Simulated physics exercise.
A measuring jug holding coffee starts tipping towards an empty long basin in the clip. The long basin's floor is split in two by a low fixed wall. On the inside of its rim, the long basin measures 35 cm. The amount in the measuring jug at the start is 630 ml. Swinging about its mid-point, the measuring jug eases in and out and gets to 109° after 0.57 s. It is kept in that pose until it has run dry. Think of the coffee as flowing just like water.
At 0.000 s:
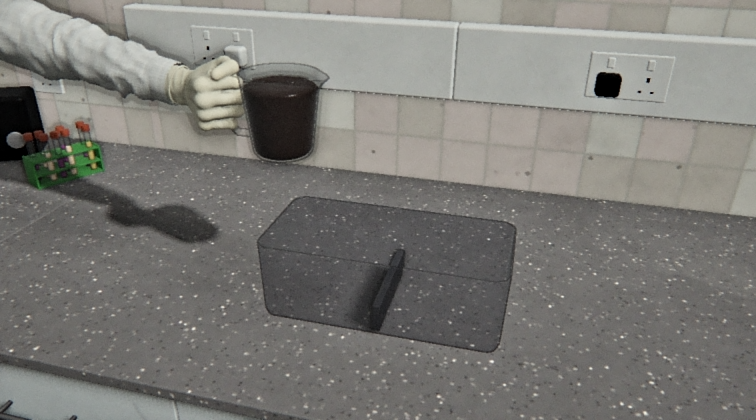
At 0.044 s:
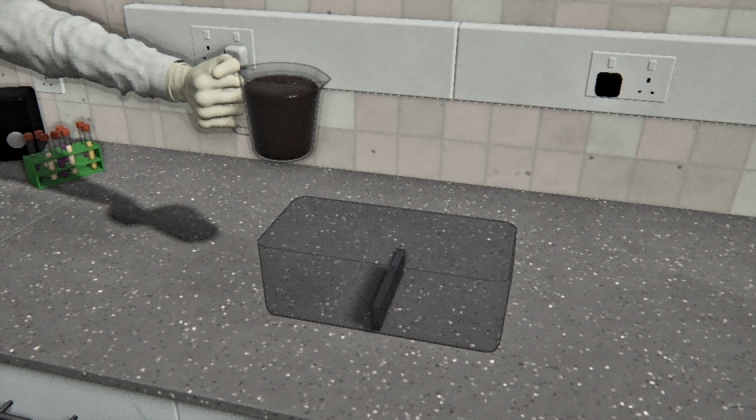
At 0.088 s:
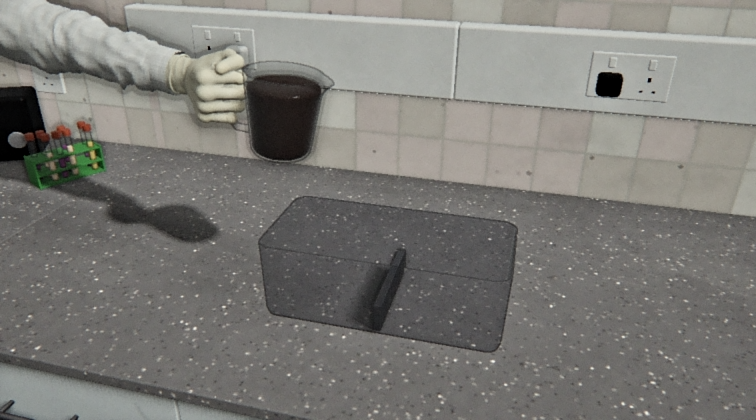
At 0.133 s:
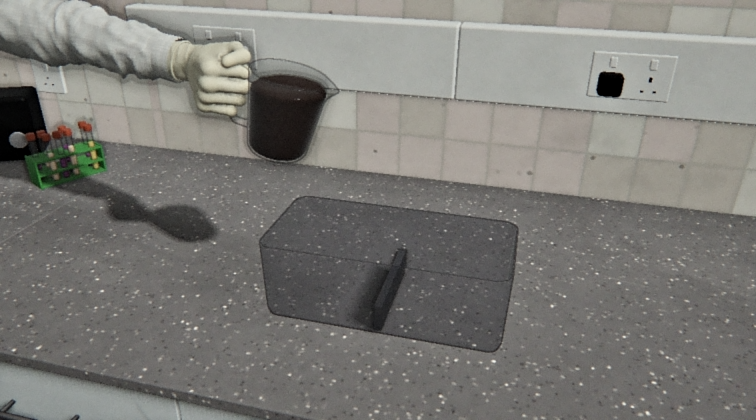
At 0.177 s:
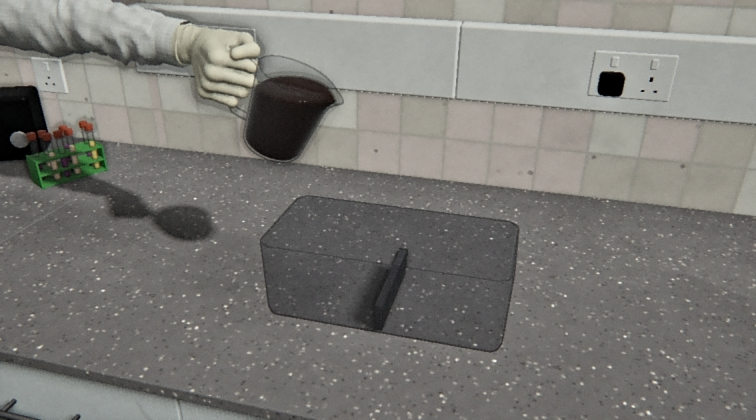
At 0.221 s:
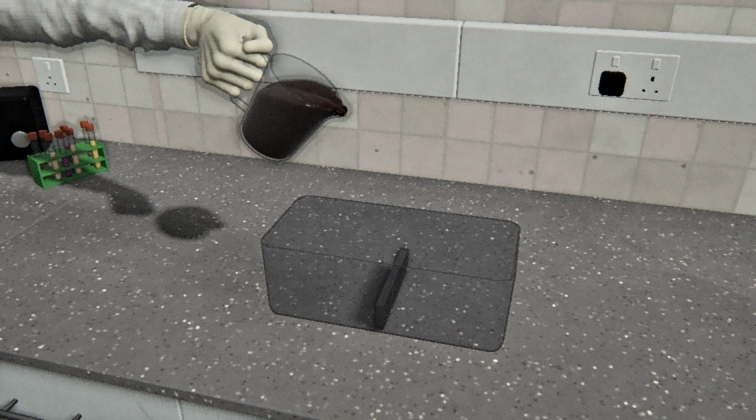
In the video, a gloved hand holds a clear measuring jug of dark brown liquid above a speckled grey countertop with an empty, transparent long basin, then gradually tilts the jug to the right until the liquid reaches its spout.
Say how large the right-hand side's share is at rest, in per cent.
Its share is roughly 15 per cent.
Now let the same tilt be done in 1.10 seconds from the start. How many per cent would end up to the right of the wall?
30 per cent.
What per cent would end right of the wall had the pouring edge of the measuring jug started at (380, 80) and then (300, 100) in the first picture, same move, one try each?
90 per cent first, 10 per cent second.
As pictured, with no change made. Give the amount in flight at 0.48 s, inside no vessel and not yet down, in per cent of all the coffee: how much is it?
Near 34 in a hundred.
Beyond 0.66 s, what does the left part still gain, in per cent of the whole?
Roughly 12 per cent.
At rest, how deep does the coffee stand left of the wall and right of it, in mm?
Left part about 18 mm deep, right part about 4 mm deep.
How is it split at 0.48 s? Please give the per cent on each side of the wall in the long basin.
14 left and 7 right, roughly.
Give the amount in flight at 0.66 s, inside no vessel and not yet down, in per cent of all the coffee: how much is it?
Near 14 percent.
By 0.48 s the tilt is 102° and 45 per cent is still to pour, 14 is left of the wall and 7 right of it.
By 0.66 s the tilt is 109° and 7 per cent is still to pour, 66 is left of the wall and 12 right of it.
By 0.86 s the tilt is 109° and 0 per cent is still to pour, 78 is left of the wall and 14 right of it.
By 1.07 s the tilt is 109° and 0 per cent is still to pour, 79 is left of the wall and 15 right of it.
At rest 79 per cent lies left of the wall, 15 right of it and 6 outside.
